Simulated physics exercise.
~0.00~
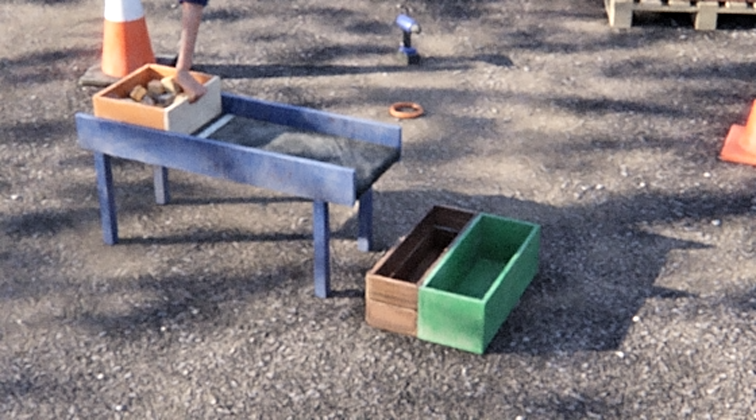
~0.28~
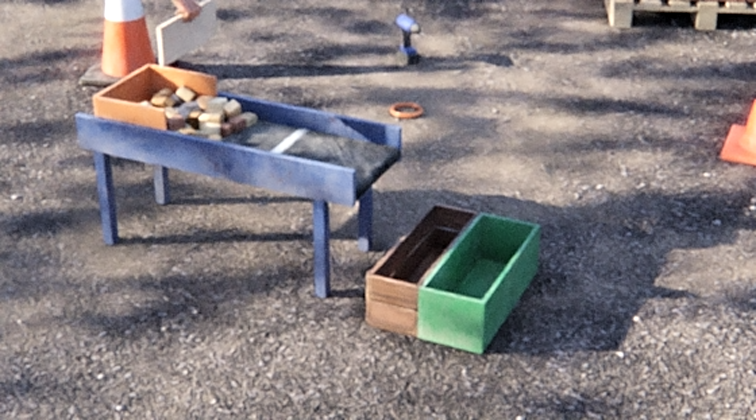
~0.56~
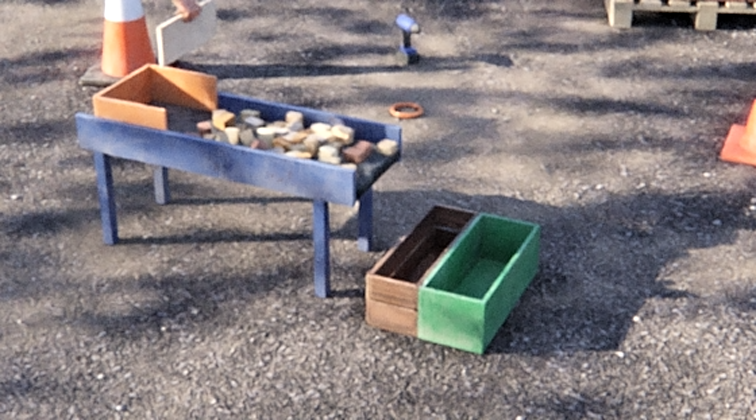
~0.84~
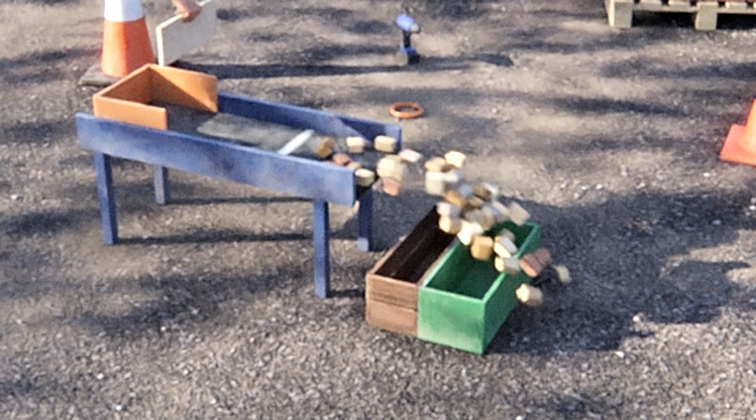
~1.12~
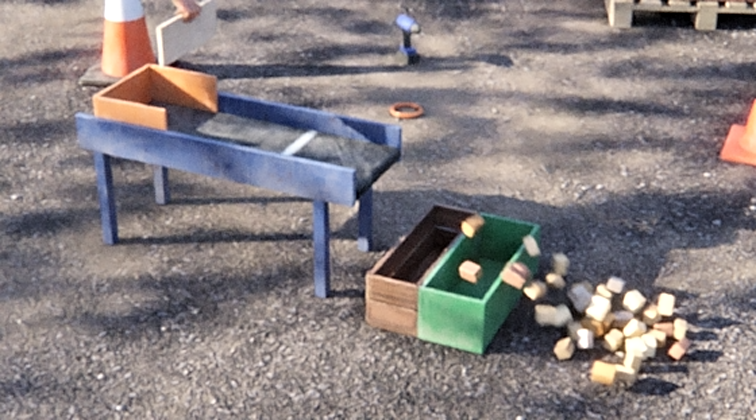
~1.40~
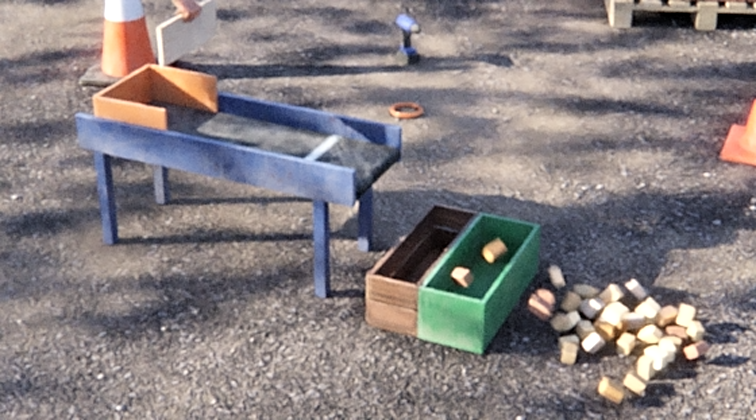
A hand lifts a gate and wooden blocks ride right, mostly landing beyond the green tub.
